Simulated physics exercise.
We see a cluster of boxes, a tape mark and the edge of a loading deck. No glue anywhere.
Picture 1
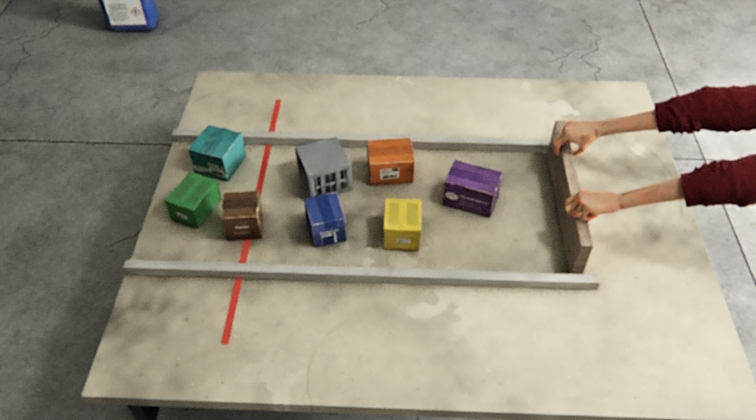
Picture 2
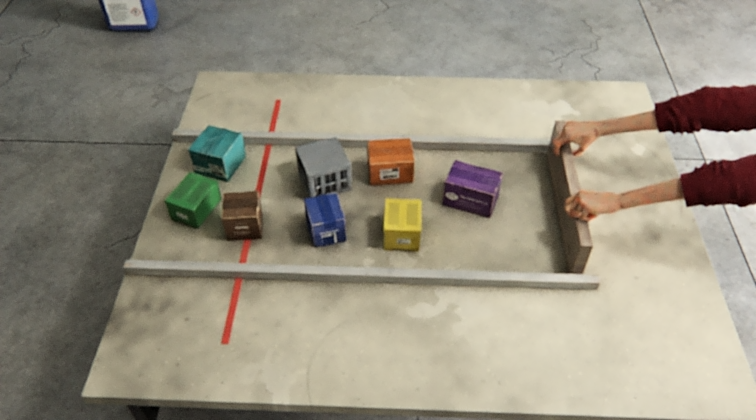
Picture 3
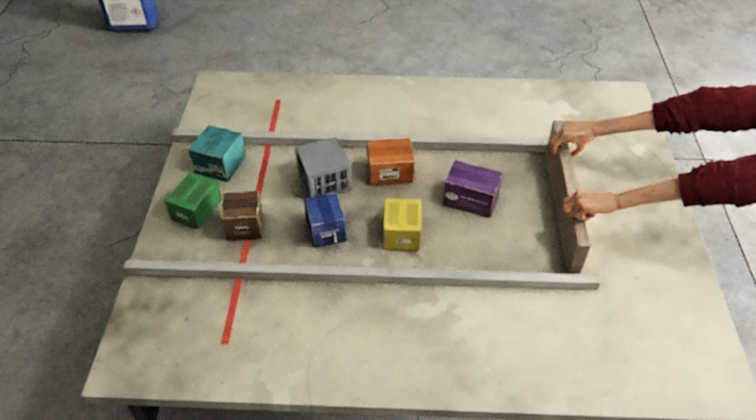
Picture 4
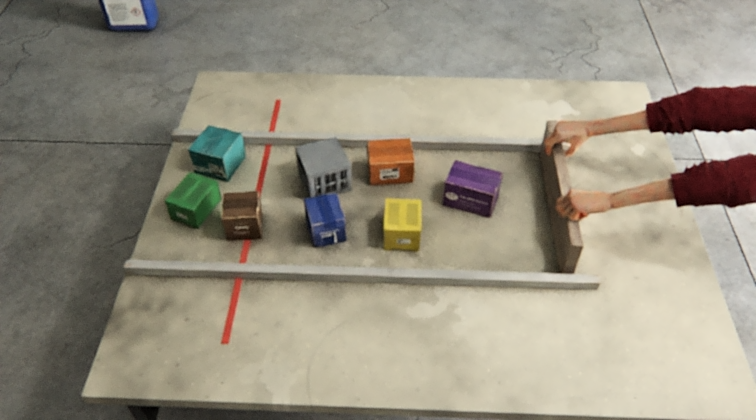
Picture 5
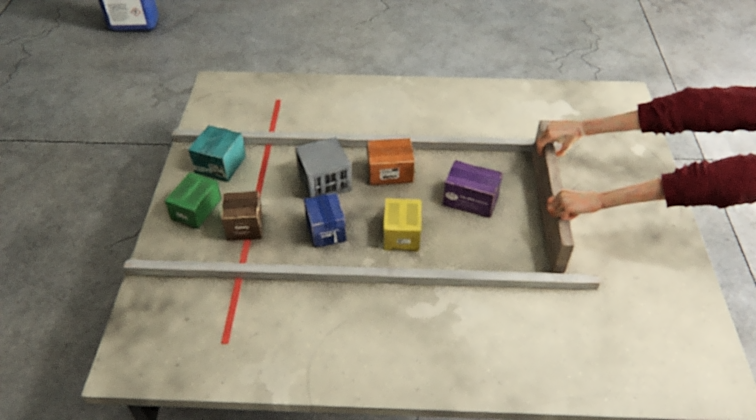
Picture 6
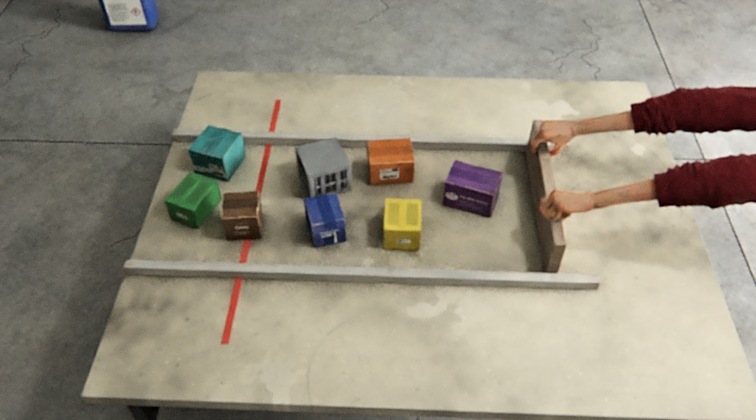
A wooden plank, gripped by two hands in dark red sleeves, rests at the right end of two pale rails on a tabletop, then slides slowly a short way left. The colourful boxes between the rails and around the red tape line stay still, with a gap remaining before the purple one.
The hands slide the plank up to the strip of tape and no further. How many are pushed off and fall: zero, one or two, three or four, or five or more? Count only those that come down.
Outcome: The number that fall off is one or two.
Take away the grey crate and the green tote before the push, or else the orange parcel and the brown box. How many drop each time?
First 0, then 0.
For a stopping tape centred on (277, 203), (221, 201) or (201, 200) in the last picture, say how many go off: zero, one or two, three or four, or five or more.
One after another: Not one; either three or four; five or more.
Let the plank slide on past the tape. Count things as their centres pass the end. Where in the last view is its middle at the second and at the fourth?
First at (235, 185), next at (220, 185).
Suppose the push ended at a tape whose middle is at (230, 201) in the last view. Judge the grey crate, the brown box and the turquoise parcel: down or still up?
The grey crate remains up; the brown box drops off; the turquoise parcel comes down.
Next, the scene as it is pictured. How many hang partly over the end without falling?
0 of them.
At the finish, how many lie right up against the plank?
That makes 3.
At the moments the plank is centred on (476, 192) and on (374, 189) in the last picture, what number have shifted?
First 1, then 5.
Early on, none off yet; green tote at rest near (194, 200); turquoise parcel at rest near (218, 153); brown box at rest near (243, 216).
Finally, the number that fall off is one or two; lost, turquoise parcel.
